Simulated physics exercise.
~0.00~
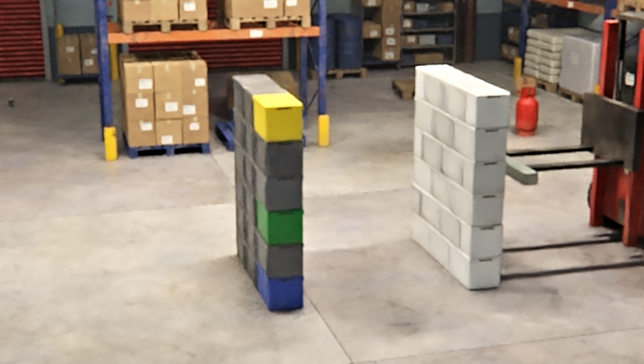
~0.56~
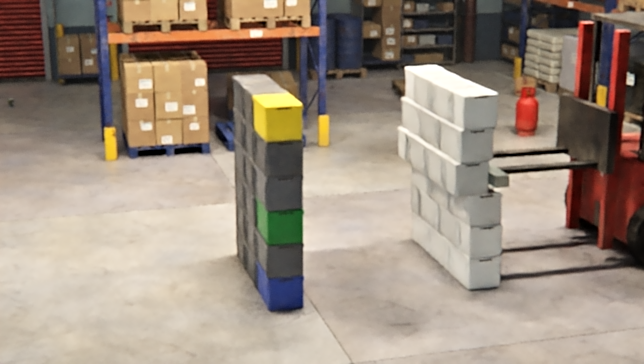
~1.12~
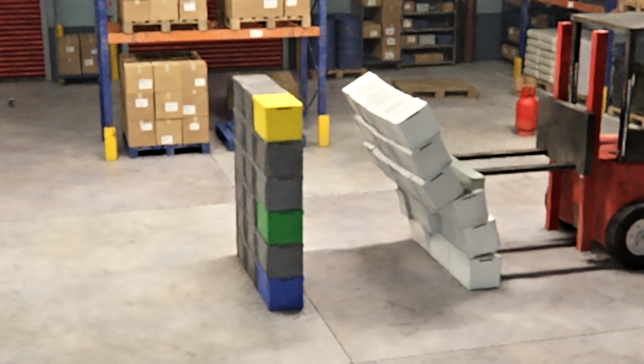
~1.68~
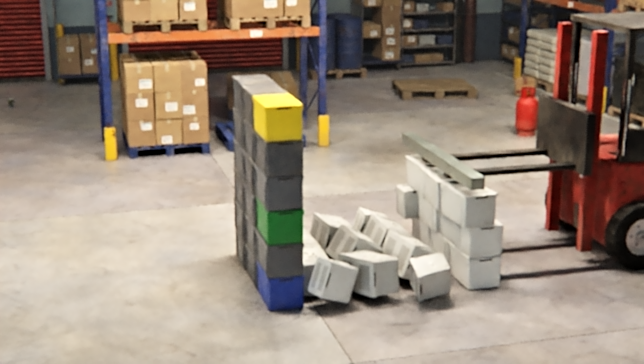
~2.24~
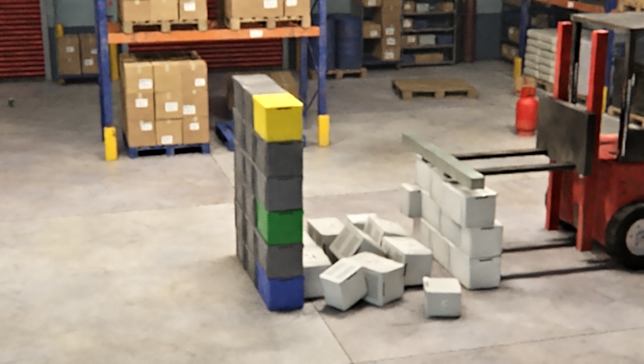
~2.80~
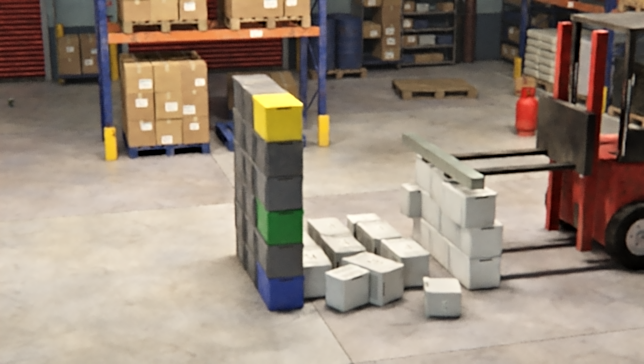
The video shows a red forklift pushing a beam leftward into a pale wall of stacked totes, which bulges, leans and spills its upper part into the aisle. The forklift stops, and the grey wall with its yellow, green and blue totes remains standing beside the fallen ones.
